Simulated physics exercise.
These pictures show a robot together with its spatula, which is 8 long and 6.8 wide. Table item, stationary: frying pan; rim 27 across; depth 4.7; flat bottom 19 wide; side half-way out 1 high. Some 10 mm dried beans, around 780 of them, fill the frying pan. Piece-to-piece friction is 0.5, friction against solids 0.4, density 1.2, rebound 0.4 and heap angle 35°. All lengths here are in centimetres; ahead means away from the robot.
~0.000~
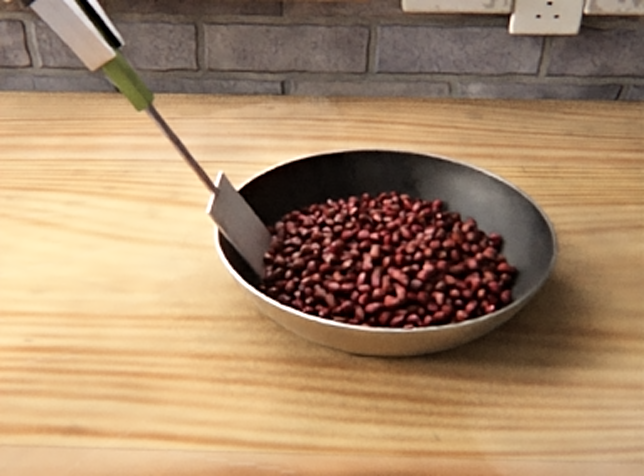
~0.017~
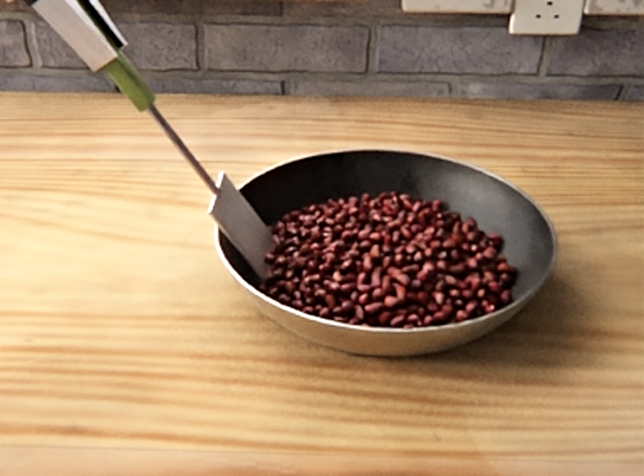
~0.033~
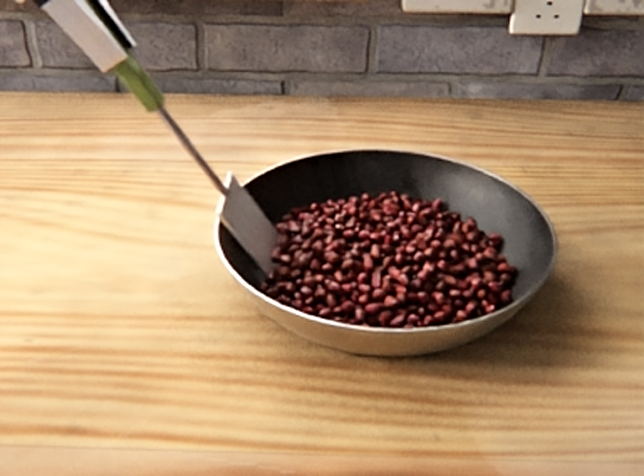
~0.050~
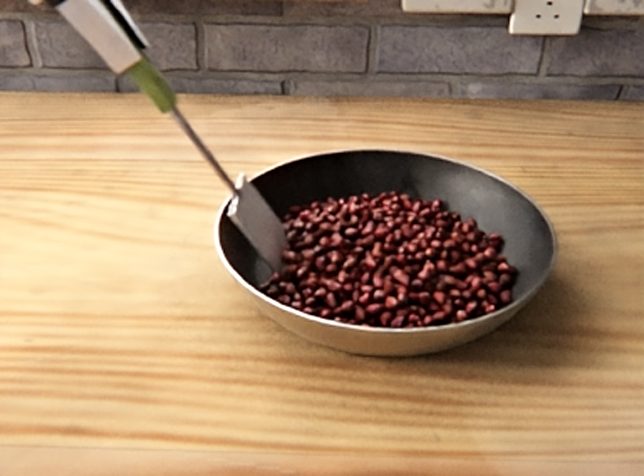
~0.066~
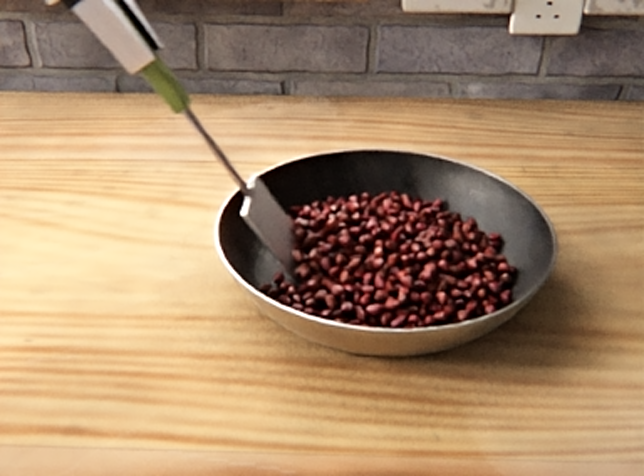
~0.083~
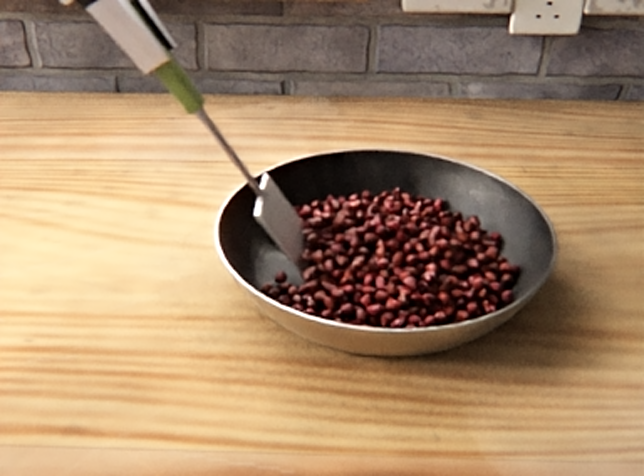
Spatula held by a robot arm sliding slightly rightward through dark red beans in a frying pan on a wooden table.
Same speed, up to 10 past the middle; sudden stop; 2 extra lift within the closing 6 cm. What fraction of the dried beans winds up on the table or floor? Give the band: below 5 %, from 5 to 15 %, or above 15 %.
Band: From 5 to 15 %.
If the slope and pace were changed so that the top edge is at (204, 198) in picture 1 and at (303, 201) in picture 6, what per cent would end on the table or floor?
25 %.
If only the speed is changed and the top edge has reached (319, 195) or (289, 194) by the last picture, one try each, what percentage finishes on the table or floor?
25 % and 20 %.
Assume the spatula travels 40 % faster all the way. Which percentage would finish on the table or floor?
Near 20 %.
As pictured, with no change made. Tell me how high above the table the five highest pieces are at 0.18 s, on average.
4 cm or so.
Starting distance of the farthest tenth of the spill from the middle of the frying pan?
Some 25 cm from the centre.
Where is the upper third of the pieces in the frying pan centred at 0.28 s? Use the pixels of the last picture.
Near (472, 236).
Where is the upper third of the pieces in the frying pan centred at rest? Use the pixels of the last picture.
It is centred near (493, 249).
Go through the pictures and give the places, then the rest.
In the first picture, spatula top edge at (214, 191), sloping 58°; upper third of the load around (379, 249), from x 265 to 510, top at y 195; 784 in the frying pan.
In the second picture, spatula top edge at (216, 191), sloping 58°; upper third of the load around (379, 249), from x 265 to 510, top at y 195.
In the third picture, spatula top edge at (224, 192), sloping 58°; upper third of the load around (377, 248), from x 265 to 510, top at y 195.
In the fourth picture, spatula top edge at (237, 193), sloping 58°; upper third of the load around (371, 247), from x 265 to 510, top at y 195.
In the fifth picture, spatula top edge at (249, 193), sloping 58°; upper third of the load around (373, 245), from x 265 to 510, top at y 195.
In the sixth picture, spatula top edge at (261, 193), sloping 58°; upper third of the load around (379, 244), from x 265 to 515, top at y 195; 784 in the frying pan.
After 0.18 s, sloping 58°, highest piece 5 above the table; 784 in the frying pan.
After 0.28 s, sloping 58°, highest piece 6 above the table; 784 in the frying pan.
After 0.52 s, sloping 58°, highest piece 6 above the table; 703 in the frying pan, 76 on the table or floor, 5 on the blade or in flight.
After 1.58 s, sloping 58°, highest piece 5 above the table; 701 in the frying pan, 83 on the table or floor.
At rest, 701 in the frying pan, 83 on the table or floor. That is 11 % on the table or floor.
